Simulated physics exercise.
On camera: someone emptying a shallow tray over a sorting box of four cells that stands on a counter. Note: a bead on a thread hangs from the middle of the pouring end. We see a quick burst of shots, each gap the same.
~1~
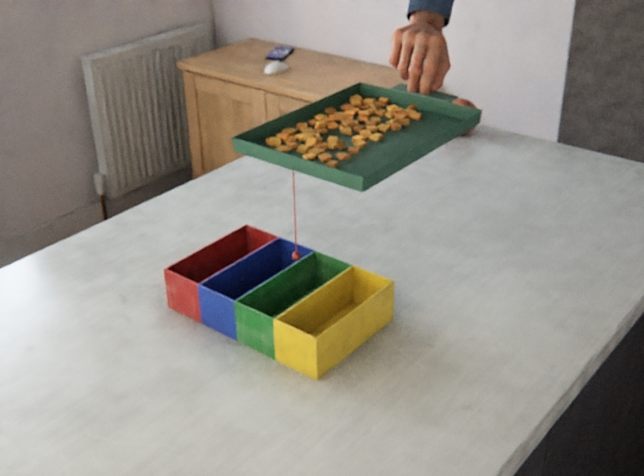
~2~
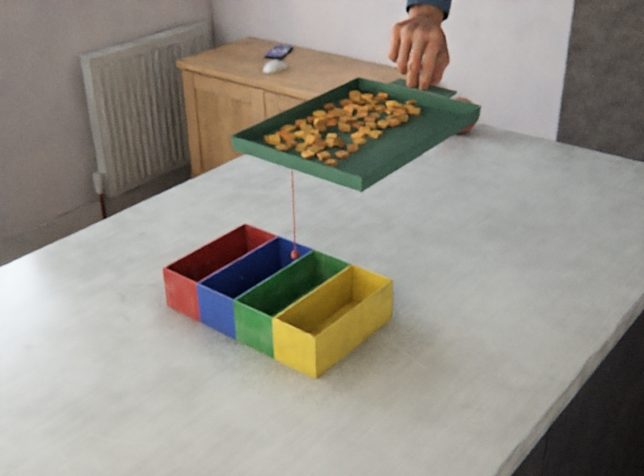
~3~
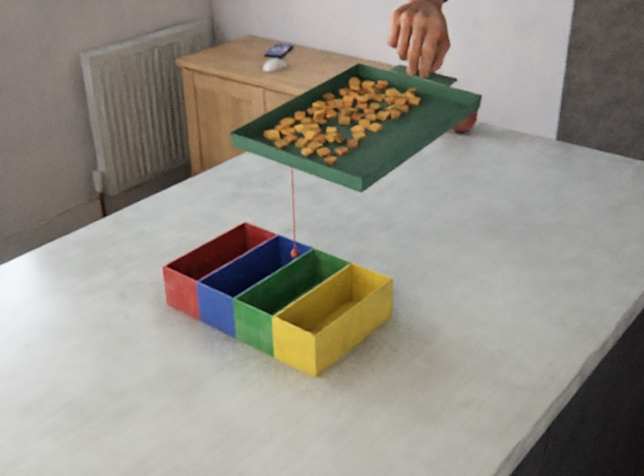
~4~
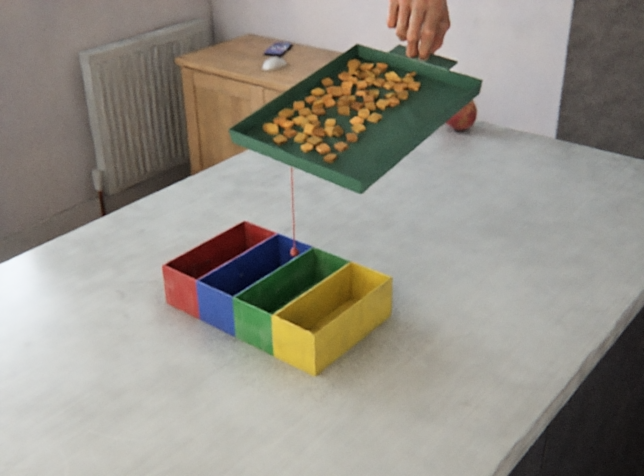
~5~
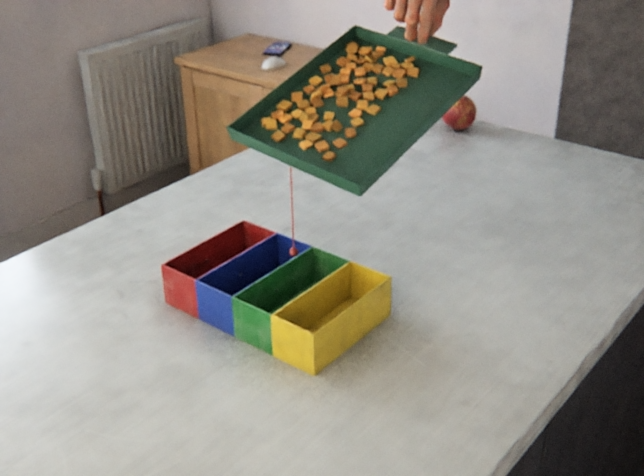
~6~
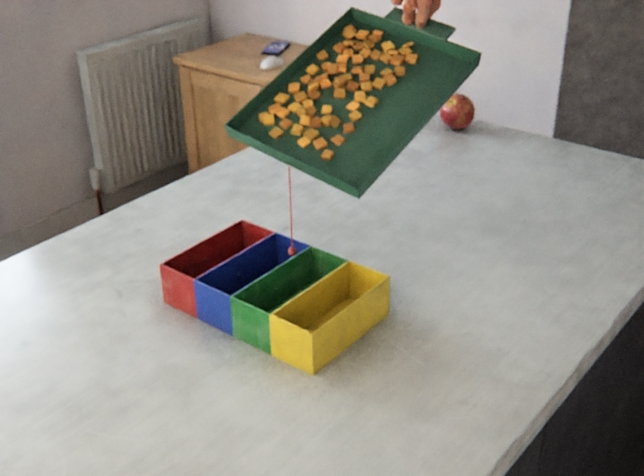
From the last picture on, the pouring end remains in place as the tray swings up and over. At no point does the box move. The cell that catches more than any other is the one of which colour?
It is the yellow one.
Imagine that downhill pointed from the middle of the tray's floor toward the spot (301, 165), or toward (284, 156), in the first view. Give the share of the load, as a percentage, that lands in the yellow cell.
I'd say some 10 in a hundred at first, then 0 in a hundred.
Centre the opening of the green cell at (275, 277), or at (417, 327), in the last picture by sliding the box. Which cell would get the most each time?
First the yellow cell, then the red one.
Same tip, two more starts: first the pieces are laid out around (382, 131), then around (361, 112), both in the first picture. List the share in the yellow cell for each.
First case: Close to 70 %; second case: Close to 60 %.
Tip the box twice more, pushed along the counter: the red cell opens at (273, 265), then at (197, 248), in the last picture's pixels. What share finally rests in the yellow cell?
Respectively 0 % and 60 %.
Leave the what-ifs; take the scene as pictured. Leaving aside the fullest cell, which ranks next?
Ranked second: The cell in green.
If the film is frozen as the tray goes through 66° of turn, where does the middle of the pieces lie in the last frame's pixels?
The centre of the load shows up near (326, 144) in the last view.
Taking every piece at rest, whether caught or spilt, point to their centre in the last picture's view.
The centre settles at about (328, 331).
Shortly afterwards, tray tipped steeply; all but a few on the tray; only a few falling or outside the box.
Next, tray tipped past a quarter turn; near two thirds on the tray; near a quarter in the yellow cell; only a few in the green cell; near a quarter falling or outside the box.
Some moments later, tray tipped past a quarter turn; the bulk in the yellow cell; near a quarter in the green cell; a little falling or outside the box.
In the end, tray tipped past a quarter turn; the bulk in the yellow cell; near a quarter in the green cell; none at all in the blue cell; none at all in the red cell; a little outside the box.
